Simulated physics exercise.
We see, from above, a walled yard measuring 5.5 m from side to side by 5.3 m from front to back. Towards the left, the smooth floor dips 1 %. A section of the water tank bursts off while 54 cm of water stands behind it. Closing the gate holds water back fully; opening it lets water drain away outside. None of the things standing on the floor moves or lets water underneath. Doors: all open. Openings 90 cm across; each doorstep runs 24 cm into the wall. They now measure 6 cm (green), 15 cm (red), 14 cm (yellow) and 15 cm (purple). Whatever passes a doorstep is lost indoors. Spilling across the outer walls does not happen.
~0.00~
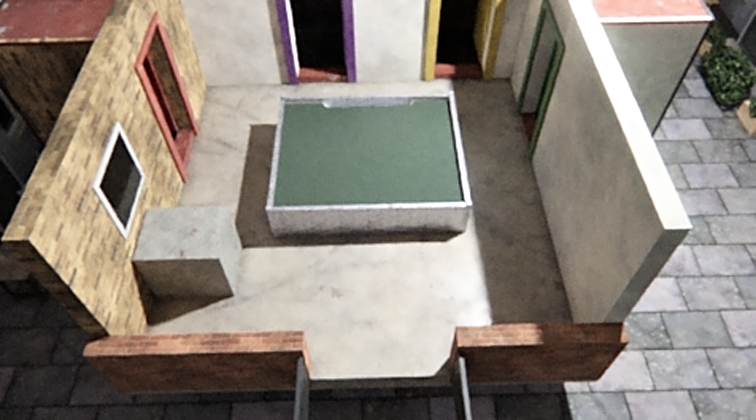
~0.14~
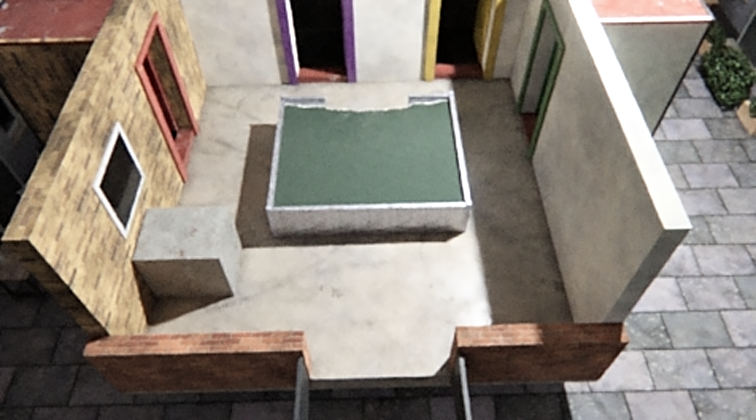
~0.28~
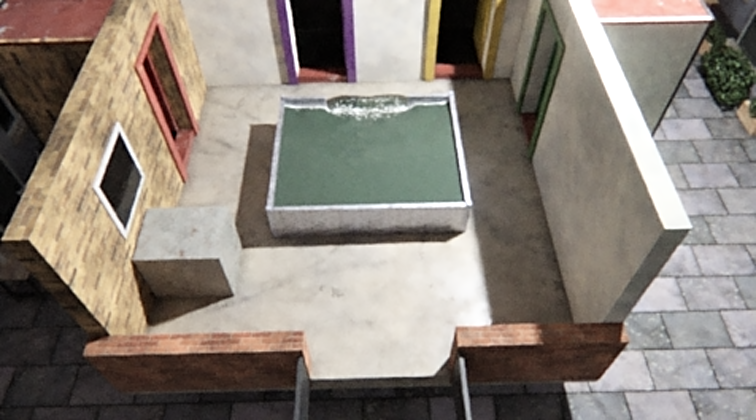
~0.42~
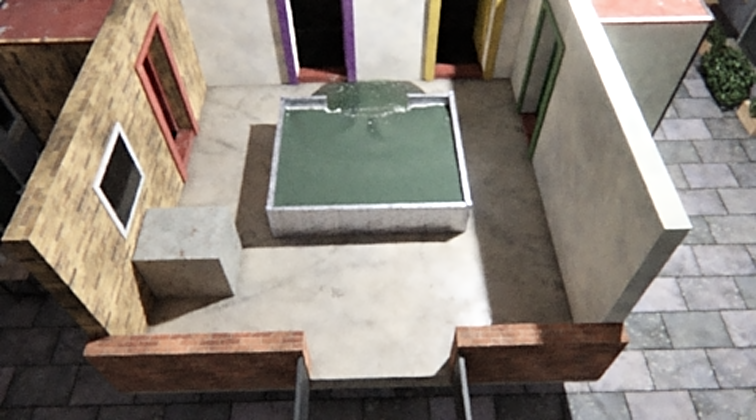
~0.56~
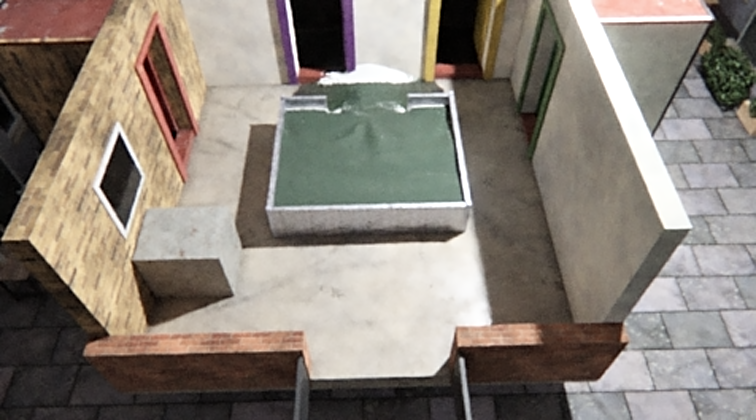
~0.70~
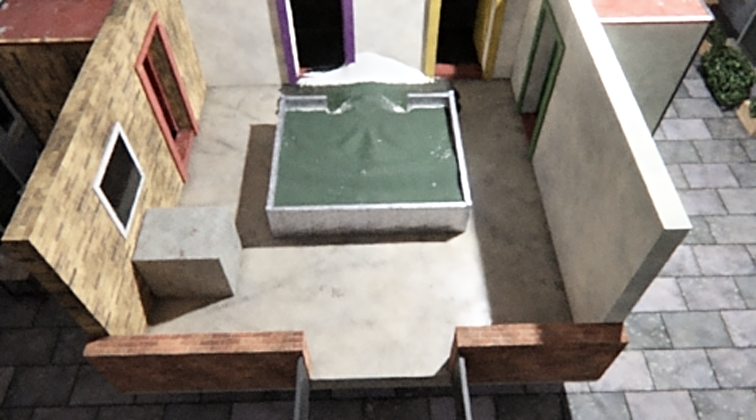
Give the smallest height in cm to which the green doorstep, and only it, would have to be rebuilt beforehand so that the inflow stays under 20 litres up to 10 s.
Roughly 11.5 cm.
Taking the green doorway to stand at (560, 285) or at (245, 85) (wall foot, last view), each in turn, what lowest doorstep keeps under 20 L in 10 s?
First place around 9.5 cm, second around 15 cm.
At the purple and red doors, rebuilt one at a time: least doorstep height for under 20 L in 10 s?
Roughly 31 cm at purple and 10.5 cm at red.
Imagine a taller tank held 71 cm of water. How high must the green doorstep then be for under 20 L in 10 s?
In that case, roughly 16 cm.
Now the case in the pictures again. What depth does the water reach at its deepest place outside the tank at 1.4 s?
I'd put it near 45 cm.
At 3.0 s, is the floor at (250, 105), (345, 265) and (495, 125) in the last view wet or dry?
Status: Submerged / clear / submerged.
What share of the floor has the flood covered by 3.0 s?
I'd say near 45 percent.
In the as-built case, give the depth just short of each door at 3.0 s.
Green door 14 cm, red door 14 cm, yellow door 13 cm, purple door 23 cm.
After 1.4 s water covers 20 % of the floor, deepest (45 cm) near (367, 84); it has not reached the green door.
After 3.0 s water covers 45 % of the floor, deepest (30 cm) near (498, 87); 14 cm at the green door, 20 litres in over its 6 cm doorstep.
After 10.0 s water covers 95 % of the floor, deepest (18 cm) near (139, 365); 7 cm at the green door, 92 litres in over its 6 cm doorstep.
At the green door as built, the water arrived by 1.9 s and peaked near 14 cm at 2.8 s.
Run again over the same 10 s with other heights there, 33 litres in over 10 cm, 11 litres over 13 cm. The limit of 20 litres is kept from about 11.5 cm up.
